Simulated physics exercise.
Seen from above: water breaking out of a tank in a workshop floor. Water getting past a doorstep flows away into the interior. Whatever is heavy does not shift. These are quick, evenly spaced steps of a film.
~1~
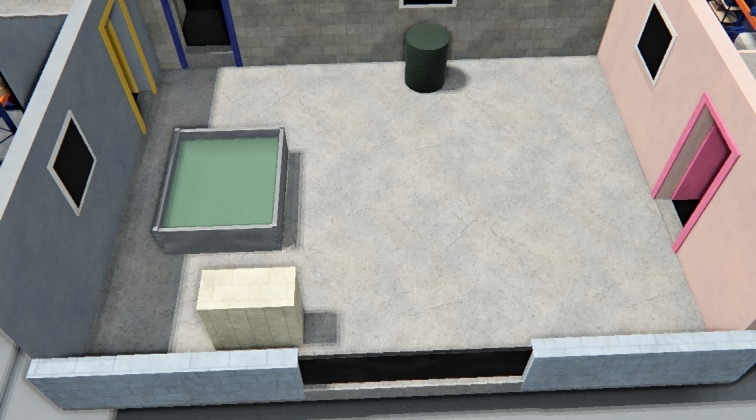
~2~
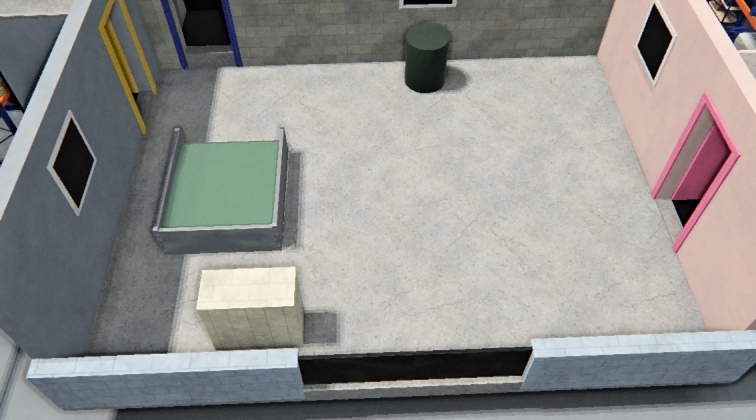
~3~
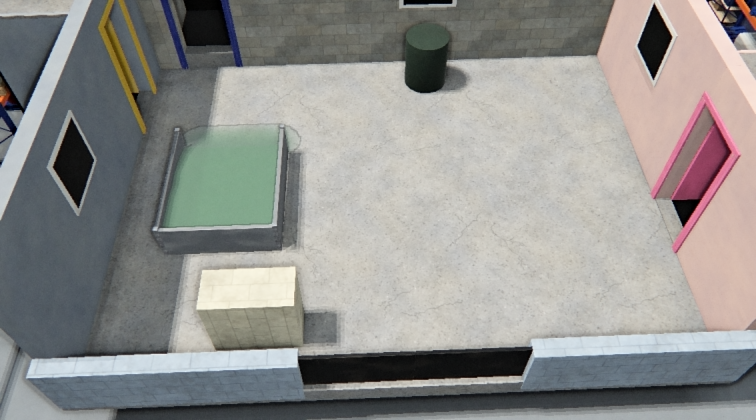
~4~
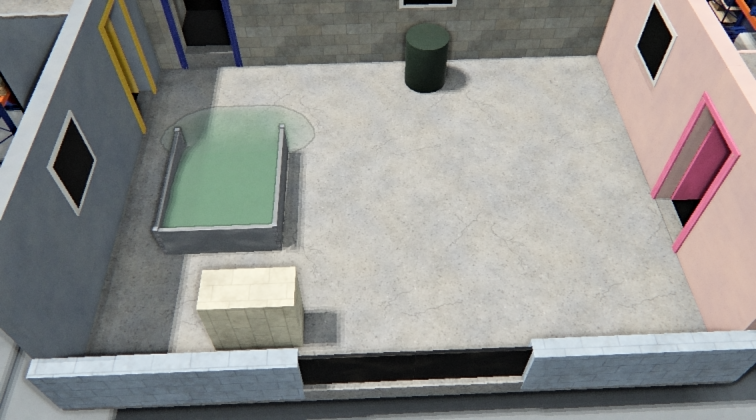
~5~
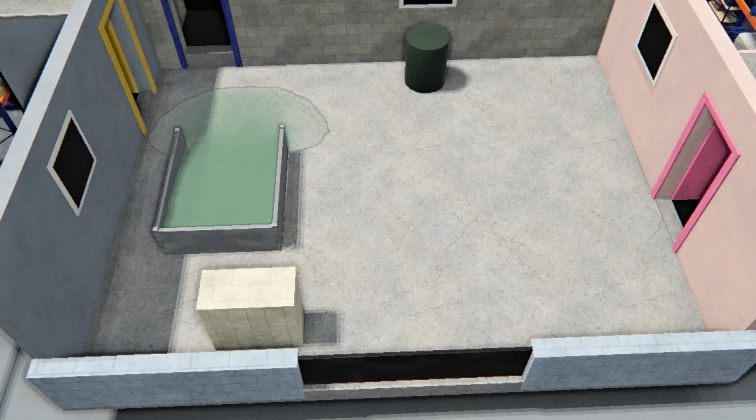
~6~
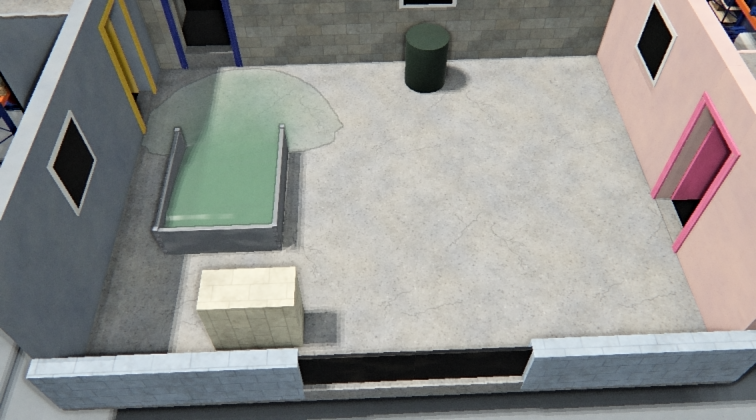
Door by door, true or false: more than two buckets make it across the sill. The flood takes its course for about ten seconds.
Pink door: False; yellow door: True; blue door: False.
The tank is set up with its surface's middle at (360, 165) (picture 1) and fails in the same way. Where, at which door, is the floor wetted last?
Answer: The door marked pink.
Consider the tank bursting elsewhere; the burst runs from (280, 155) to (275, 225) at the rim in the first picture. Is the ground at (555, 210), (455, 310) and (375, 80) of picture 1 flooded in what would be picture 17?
In the order given: Swamped, swamped and untouched.
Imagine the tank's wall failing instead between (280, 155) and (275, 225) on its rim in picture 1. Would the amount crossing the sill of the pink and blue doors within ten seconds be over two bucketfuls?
As it plays out, the pink door rises above and the blue door remains below.
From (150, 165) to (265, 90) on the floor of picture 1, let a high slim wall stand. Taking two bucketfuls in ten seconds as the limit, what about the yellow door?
Result for yellow - under the threshold.
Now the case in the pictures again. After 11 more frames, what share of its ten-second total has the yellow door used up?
Share by then: 0 in a hundred.
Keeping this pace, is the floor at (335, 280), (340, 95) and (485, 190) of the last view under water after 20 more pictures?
Lab note, in the order given: Unwetted, wet through, unwetted.
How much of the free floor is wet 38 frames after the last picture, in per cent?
Estimated share: Around 60 %.
A moment on, water covers 15 % of the floor; the pink door not reached, the yellow door wet at the sill, nothing in, the blue door wet at the sill, nothing in.
Next, water covers 15 % of the floor; the pink door not reached, the yellow door wet at the sill, nothing in, the blue door wet at the sill, nothing in.
Then, water covers 25 % of the floor; the pink door not reached, the yellow door over two buckets in, the blue door wet at the sill, nothing in.
Later, water covers 60 % of the floor; the pink door not reached, the yellow door over two buckets in, the blue door wet at the sill, nothing in.
In the end, water covers 90 % of the floor; the pink door under two buckets in, the yellow door over two buckets in, the blue door wet at the sill, nothing in.
